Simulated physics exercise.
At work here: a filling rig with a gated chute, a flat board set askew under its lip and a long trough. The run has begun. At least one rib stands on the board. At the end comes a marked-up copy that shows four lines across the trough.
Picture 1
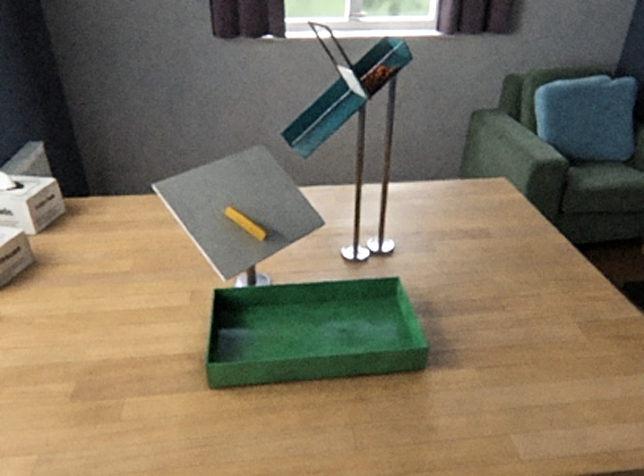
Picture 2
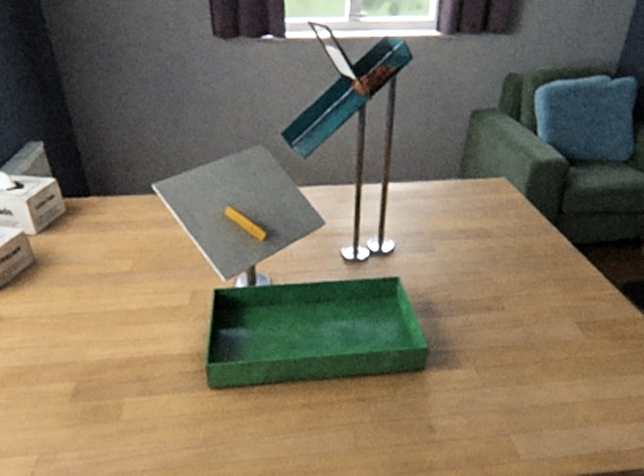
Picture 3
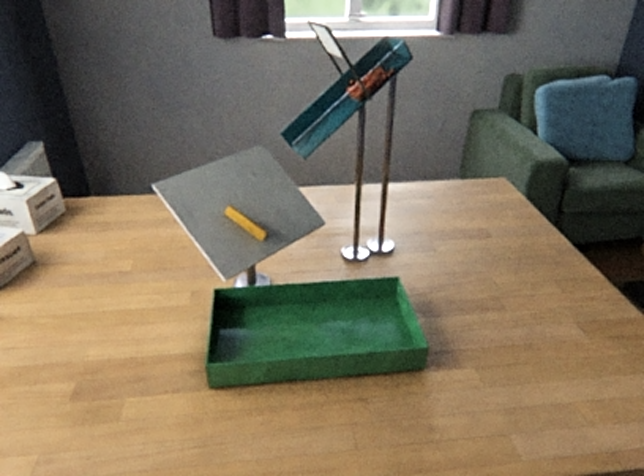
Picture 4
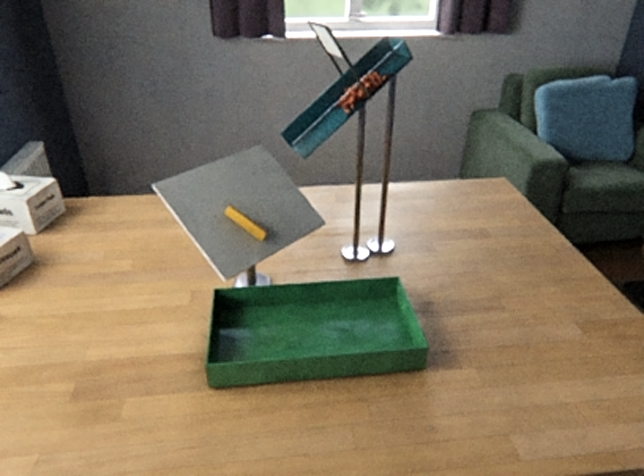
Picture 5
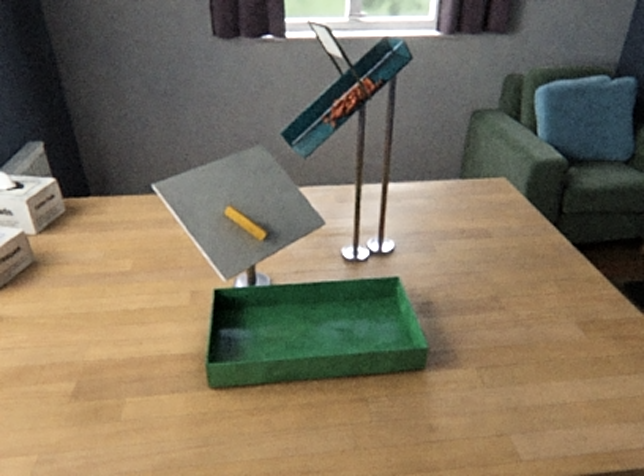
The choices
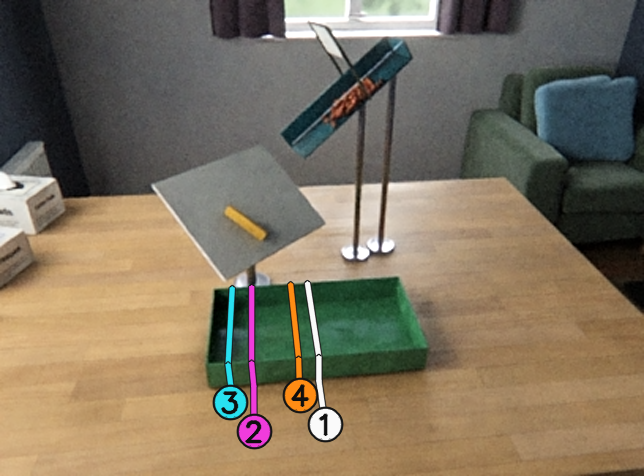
On a wooden table in a room with a green armchair, a teal chute on thin stands slants above a tilted gray board with a yellow rib and an empty green trough. The chute's gate swings up, and reddish-orange pellets slide partway down the chute, spreading out as they go.
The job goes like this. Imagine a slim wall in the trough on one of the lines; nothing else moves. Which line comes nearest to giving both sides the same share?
It is 1.
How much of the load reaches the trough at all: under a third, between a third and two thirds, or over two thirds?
It is over two thirds.
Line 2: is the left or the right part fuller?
The right side.
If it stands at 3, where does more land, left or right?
Right.
On the marked copy, line 1 crosses the front rim at (318, 356); line 2 crosses the front rim at (251, 361); line 3 crosses the front rim at (228, 363); line 4 crosses the front rim at (298, 357).
With 1, of what is caught, about half on the left of the divider, about half on the right.
With 2, of what is caught, a stray few on the left of the divider, nearly all on the right.
With 3, of what is caught, none on the left of the divider, all on the right.
With 4, of what is caught, a small part on the left of the divider, nearly all on the right.
